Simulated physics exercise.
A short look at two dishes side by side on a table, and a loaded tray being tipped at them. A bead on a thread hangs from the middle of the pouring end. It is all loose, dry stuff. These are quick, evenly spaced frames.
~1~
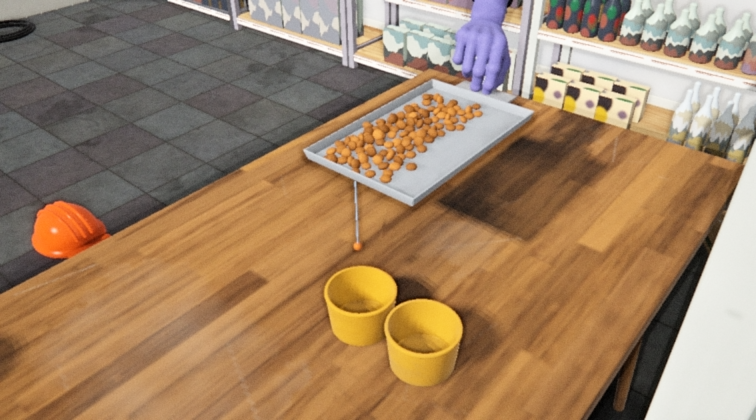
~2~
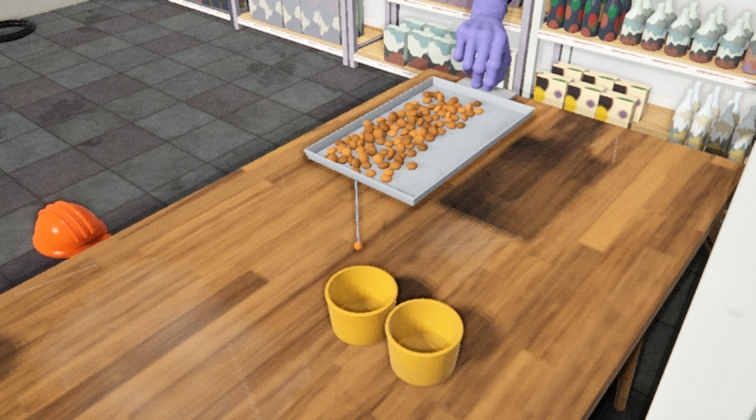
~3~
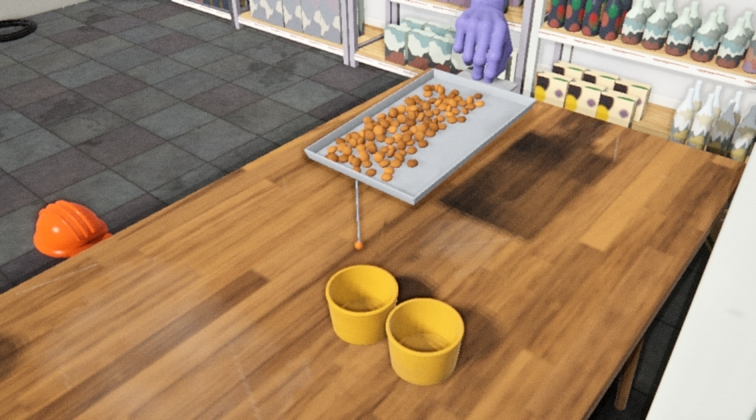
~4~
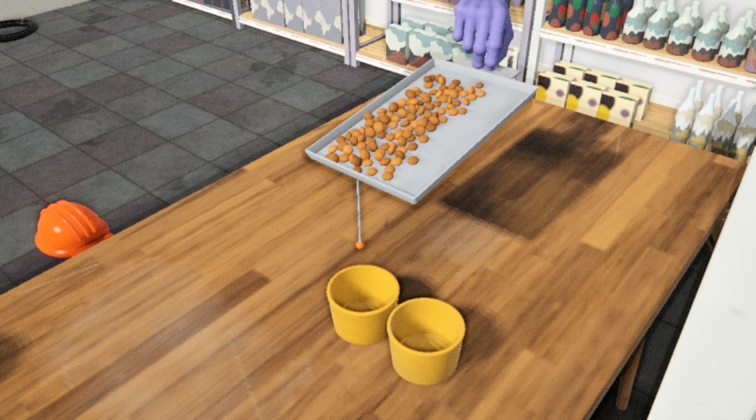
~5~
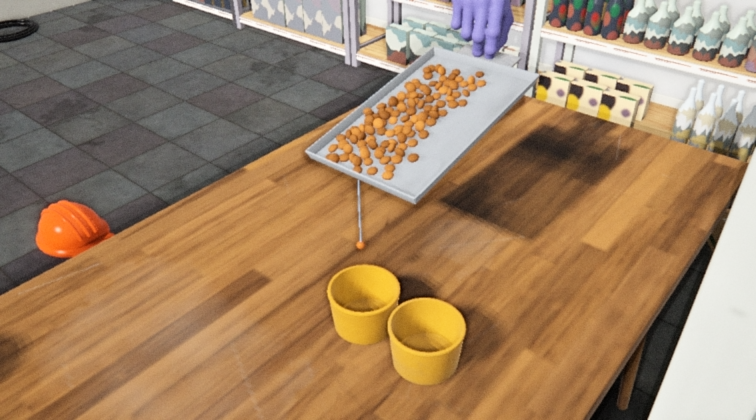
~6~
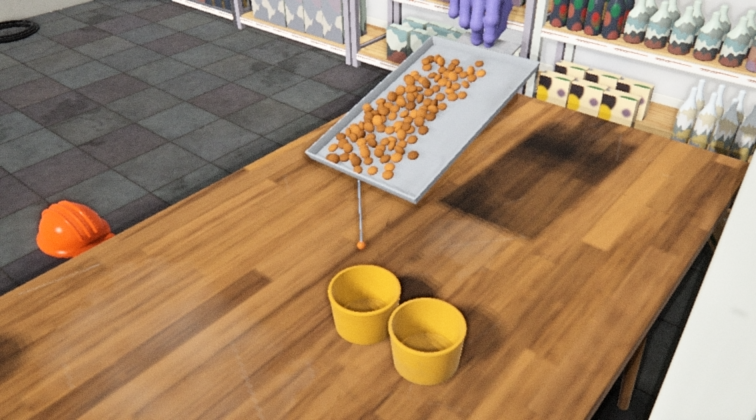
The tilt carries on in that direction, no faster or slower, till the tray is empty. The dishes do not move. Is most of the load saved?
The two hold under half of the load.
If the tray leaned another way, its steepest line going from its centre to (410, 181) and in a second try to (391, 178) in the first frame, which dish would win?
At the first place left, at the second the left one.
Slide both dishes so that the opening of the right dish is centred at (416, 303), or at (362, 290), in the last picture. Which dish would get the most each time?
At the first place the left one, at the second the dish on the left.
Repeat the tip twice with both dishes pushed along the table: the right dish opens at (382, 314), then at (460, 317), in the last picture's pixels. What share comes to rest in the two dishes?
First some 40, then 10 per cent.
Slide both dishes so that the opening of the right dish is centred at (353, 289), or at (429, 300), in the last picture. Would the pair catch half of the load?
The first try: Over half. The second: Below a half.
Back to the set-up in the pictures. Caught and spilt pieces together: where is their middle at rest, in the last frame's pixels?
Close to (313, 298).
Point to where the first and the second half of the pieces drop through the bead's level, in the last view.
The first part at (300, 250); the rest at (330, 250).
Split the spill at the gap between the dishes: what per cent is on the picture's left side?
Close to 100 per cent.
Shortly afterwards, tray tipped steeply; the bulk on the tray; only a few outside both; a little in the air.
Next, tray tipped past a quarter turn; a little on the tray; near a quarter in the left dish; near two thirds outside both; a little in the air.
Some moments later, tray tipped past a quarter turn; near a quarter in the left dish; the bulk outside both.
In the end, tray tipped past a quarter turn; none at all in the right dish; near a quarter in the left dish; the bulk outside both.
